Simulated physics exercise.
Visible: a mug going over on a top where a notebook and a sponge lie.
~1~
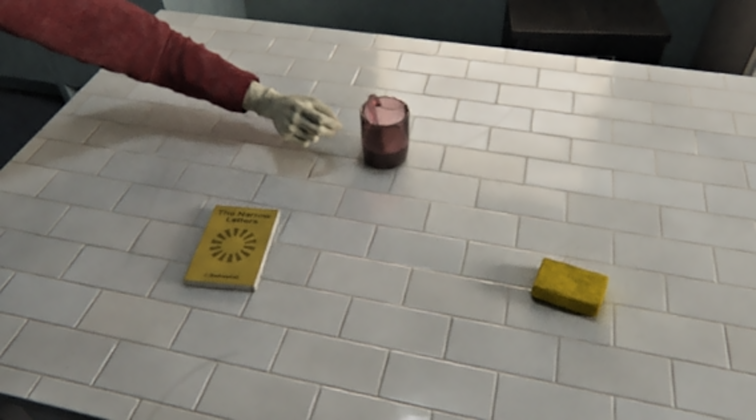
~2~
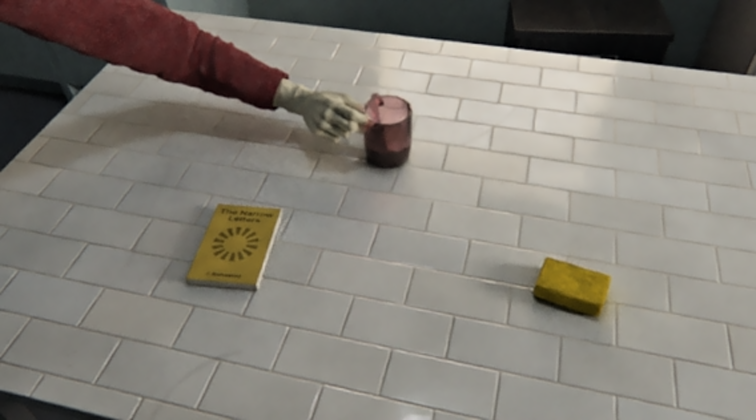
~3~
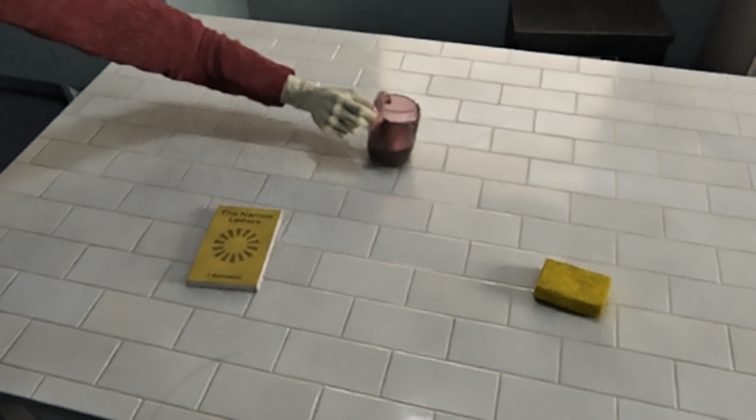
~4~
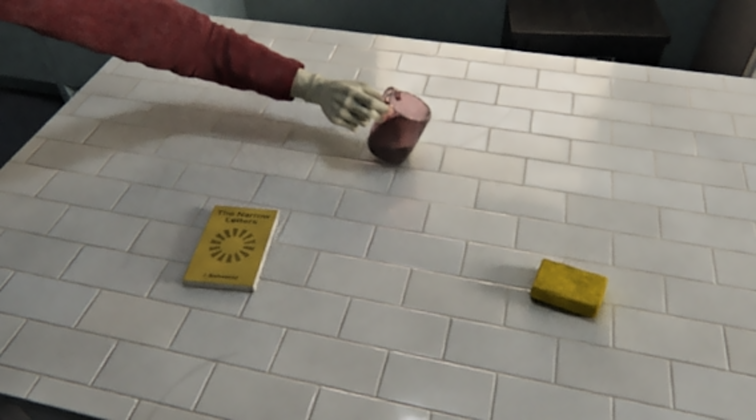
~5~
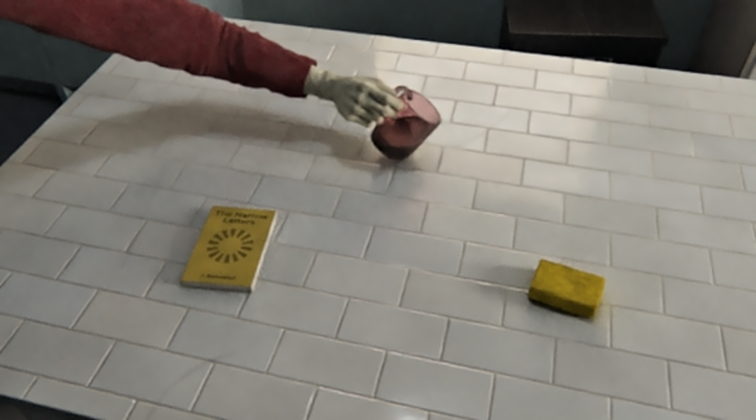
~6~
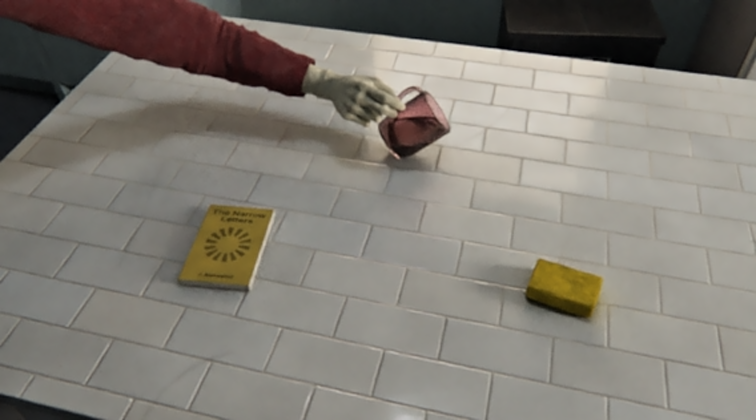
A gloved hand in a red sleeve reaches from the left across a white tiled surface toward an upright, dark pinkish mug, with a yellow notebook and a yellow sponge lying nearer. The fingers meet the mug and push its upper side, and it leans steeply to the right.
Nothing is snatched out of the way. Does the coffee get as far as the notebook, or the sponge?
Notebook comes out dry, sponge comes out dry.
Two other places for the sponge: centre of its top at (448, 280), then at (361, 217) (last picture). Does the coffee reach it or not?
The object stays out of reach at the first position and stays out of reach at the second.
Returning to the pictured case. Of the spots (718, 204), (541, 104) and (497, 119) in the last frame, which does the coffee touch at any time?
Looks like the first is safe, the second covered and the third covered.
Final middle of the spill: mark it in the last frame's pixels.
The centre settles near (589, 134) in the last view.
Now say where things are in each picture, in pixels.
In the first picture, it stands upright; mug (385, 132) about a third full; notebook (234, 243); sponge (572, 280).
In the second picture, it is being nudged; mug about a third full, surface at (388, 139).
In the third picture, it is being nudged; mug (393, 130) about a third full; sponge (574, 281).
In the fourth picture, it is being nudged; mug (398, 127) tipped 25°; notebook (233, 243).
In the fifth picture, it is being nudged; mug (406, 126) tipped 40°.
In the sixth picture, it is falling; mug (415, 126) tipped 55°; notebook (228, 243); sponge (566, 281).
Next, the puddle covers about as much as a plate; the notebook is clear of it; the sponge is clear of it.
After that, the puddle covers about as much as a tray; the notebook is clear of it; the sponge is clear of it.
Finally, the puddle covers about as much as a tray; the notebook is clear of it; the sponge is clear of it.
